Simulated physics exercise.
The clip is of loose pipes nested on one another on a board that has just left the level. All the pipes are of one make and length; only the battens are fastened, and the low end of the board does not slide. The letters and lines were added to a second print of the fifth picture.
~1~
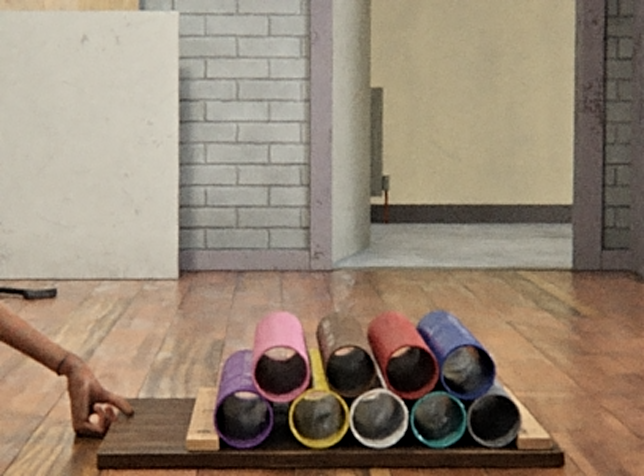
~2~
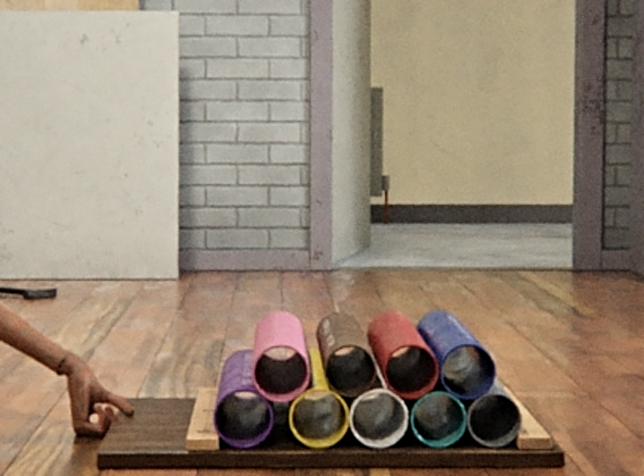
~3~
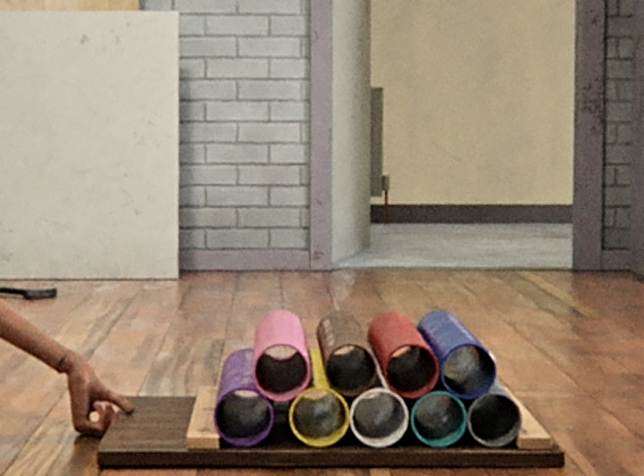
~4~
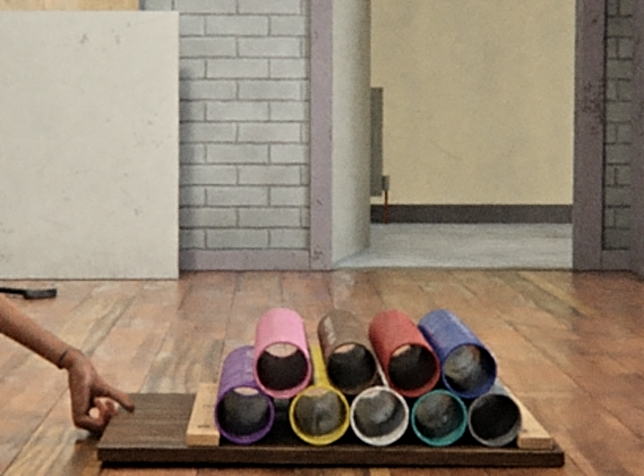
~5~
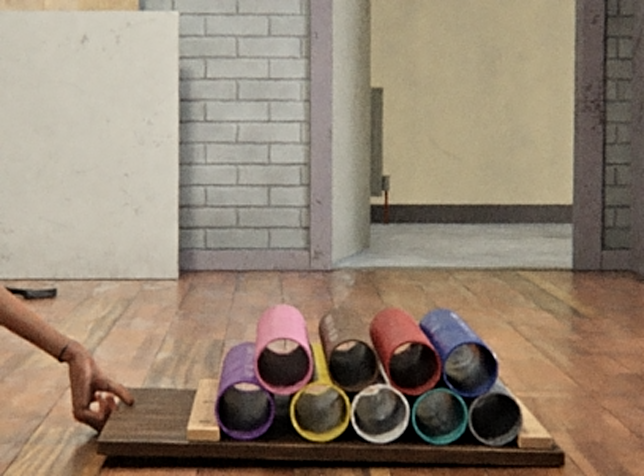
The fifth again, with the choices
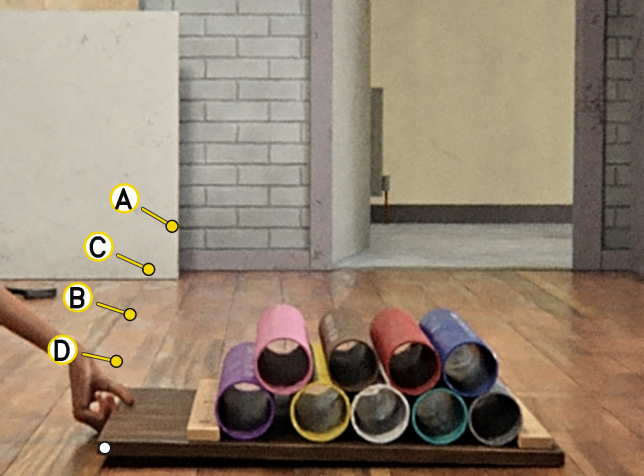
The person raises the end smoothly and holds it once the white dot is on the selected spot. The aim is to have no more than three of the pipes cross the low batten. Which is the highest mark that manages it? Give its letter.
The highest mark that will do is C.
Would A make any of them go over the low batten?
Yes, at A.
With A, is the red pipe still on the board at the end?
The red pipe: No.
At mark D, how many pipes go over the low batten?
The count is none.
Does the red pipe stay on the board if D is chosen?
The red pipe: Yes.
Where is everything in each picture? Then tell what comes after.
In the first picture, grey pipe (494, 420); pink pipe (281, 373); brown pipe (350, 371).
In the second picture, brown pipe (350, 371); red pipe (411, 371).
In the third picture, board (326, 422); purple pipe (244, 417); white pipe (379, 417).
In the fourth picture, board (326, 420); purple pipe (244, 414); yellow pipe (320, 415).
In the fifth picture, board (327, 418); purple pipe (245, 410); yellow pipe (321, 411).
On the copy, A at (172, 226); B at (130, 315); C at (148, 269); D at (116, 361); the white dot at (105, 448).
On C. First, board at 16°.
Then, board at 25°.
Finally, board at 25°, none over the low batten.
By contrast, A four over the low batten (pink, brown, red, blue); B none over the low batten; D none over the low batten.
